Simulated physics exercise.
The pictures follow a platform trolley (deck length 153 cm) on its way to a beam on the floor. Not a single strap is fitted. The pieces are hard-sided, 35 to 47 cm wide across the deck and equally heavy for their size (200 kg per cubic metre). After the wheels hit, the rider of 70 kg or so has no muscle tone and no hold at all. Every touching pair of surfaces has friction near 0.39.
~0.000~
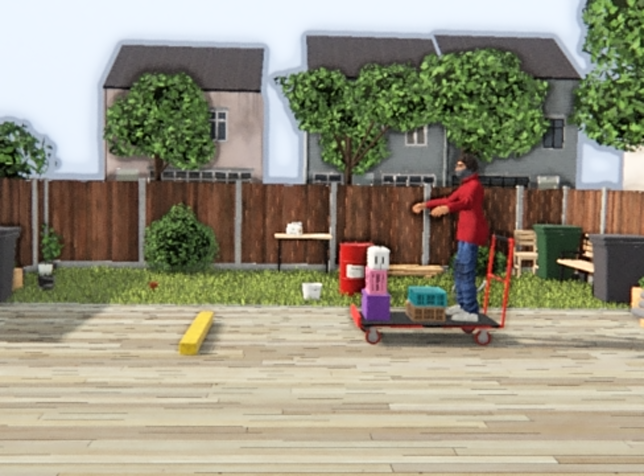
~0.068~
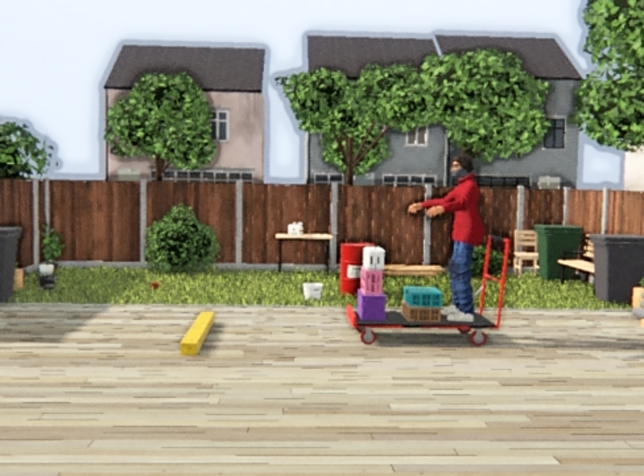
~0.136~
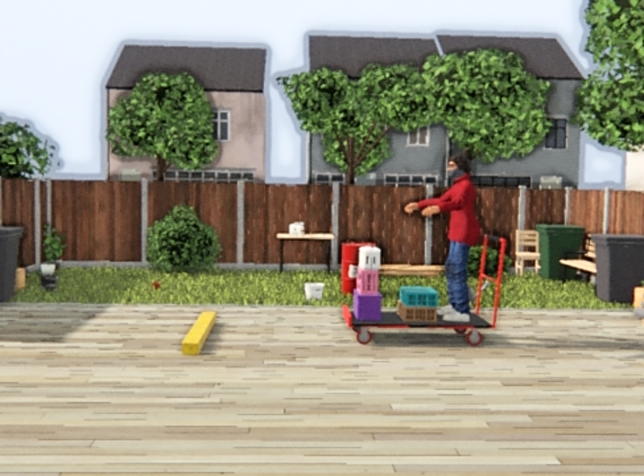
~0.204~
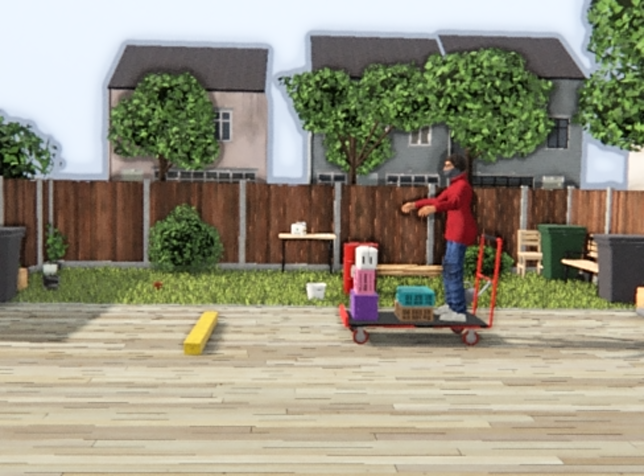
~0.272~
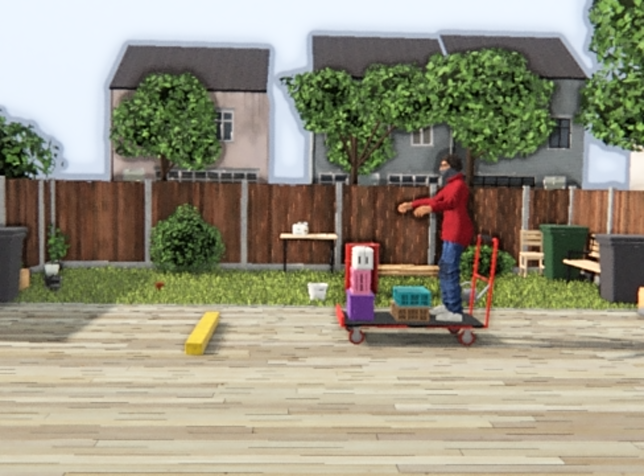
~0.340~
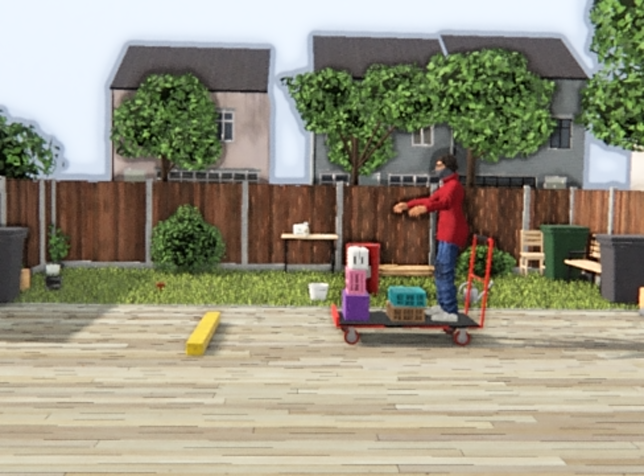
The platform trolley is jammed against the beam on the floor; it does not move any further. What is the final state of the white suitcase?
The white suitcase is still aboard.
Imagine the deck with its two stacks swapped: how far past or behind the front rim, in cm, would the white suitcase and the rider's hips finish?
In that case the white one ends 50 cm behind the front rim and the hips 120 cm behind it.
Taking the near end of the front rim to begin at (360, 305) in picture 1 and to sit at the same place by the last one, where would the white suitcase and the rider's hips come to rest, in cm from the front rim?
With that change, white would rest 60 cm beyond the front rim and the hips 110 cm back from it.
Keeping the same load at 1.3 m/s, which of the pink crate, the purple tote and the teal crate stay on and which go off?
Pink: Lost; purple: Kept; teal: Kept.
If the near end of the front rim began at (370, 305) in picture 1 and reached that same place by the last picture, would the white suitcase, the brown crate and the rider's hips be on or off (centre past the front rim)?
Result: White gone; brown safe; hips safe.
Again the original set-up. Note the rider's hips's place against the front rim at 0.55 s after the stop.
Roughly 115 cm short of the front rim.
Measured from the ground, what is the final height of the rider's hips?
The hips settle roughly 50 cm above the ground.
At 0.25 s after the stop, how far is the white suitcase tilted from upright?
Its tilt is about 0°.
Impact comes at 1.96 s.
After 2.51 s the white suitcase is 10 cm behind the rim, tilted 5°, near (215, 256) in the last picture's view.
After 2.96 s the white suitcase is 14 cm behind the rim, tilted 0°, near (218, 256) in the last picture's view.
At rest, 3.9 s, nothing is past the rim; behind it, brown crate, pink crate, teal crate, purple tote, white suitcase and the rider's hips.
